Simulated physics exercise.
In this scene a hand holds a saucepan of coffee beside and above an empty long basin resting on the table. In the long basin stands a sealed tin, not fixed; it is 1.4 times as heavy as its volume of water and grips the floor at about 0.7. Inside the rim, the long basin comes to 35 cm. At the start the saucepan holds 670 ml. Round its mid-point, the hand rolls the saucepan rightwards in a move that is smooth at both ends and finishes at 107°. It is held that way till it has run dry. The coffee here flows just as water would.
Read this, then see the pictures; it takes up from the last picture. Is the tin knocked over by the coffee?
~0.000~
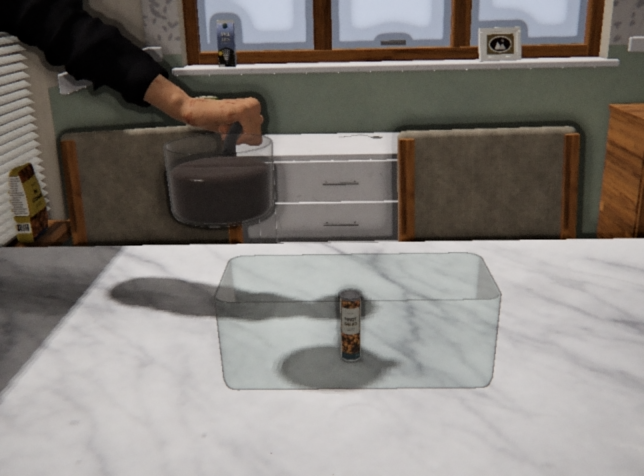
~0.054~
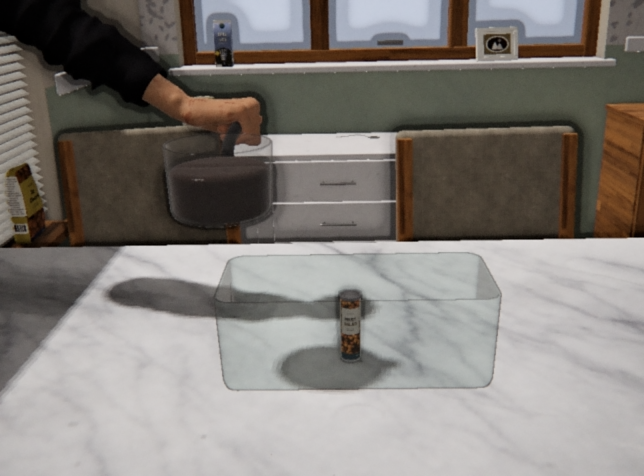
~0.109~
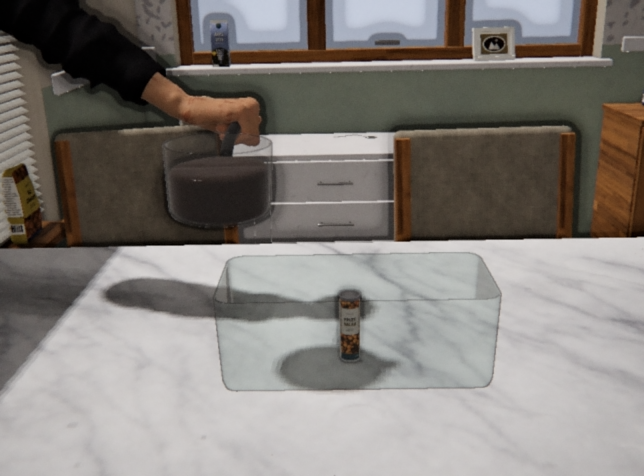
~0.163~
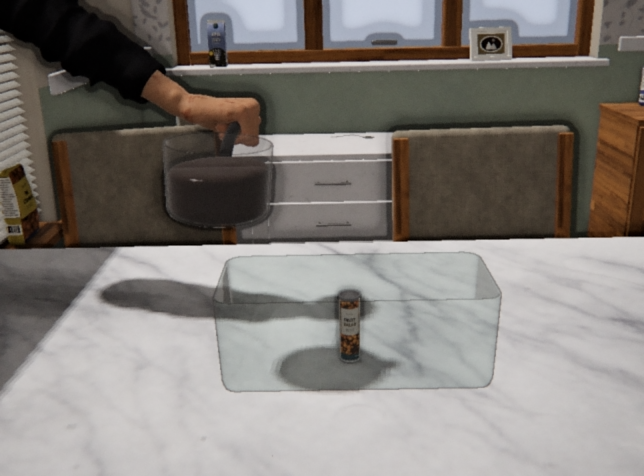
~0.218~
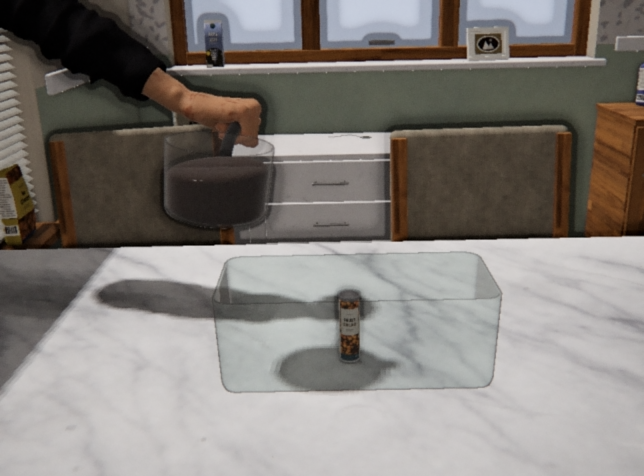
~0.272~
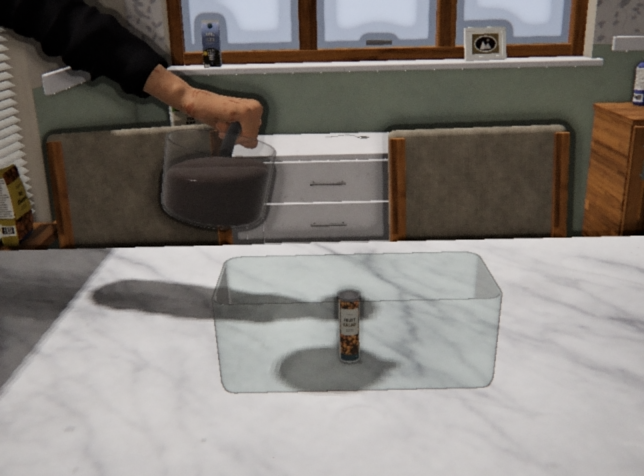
No, it does not capsize.
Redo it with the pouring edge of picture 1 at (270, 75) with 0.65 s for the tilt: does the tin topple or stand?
Then it goes over.
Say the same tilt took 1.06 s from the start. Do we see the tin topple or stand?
Then it holds its balance.
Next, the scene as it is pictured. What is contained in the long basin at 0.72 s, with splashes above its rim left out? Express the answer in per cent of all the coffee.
About 3%.
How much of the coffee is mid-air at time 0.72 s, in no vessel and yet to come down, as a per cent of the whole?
Some 18 % is the figure.
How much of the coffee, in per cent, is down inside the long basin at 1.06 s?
68 %, more or less.
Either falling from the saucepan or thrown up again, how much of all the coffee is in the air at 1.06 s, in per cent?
I'd say some 14 per cent is in the air.
After 0.72 s the tilt is 64° and 78 per cent is still to pour; the tin stands where it began.
After 1.06 s the tilt is 99° and 19 per cent is still to pour; the tin stands where it began.
After 1.40 s the tilt is 107° and 1 per cent is still to pour; the tin stands 1 cm from where it began.
After 1.78 s the tilt is 107° and 0 per cent is still to pour; the tin stands 1 cm from where it began.
In the end the tin stands 1 cm from where it began.
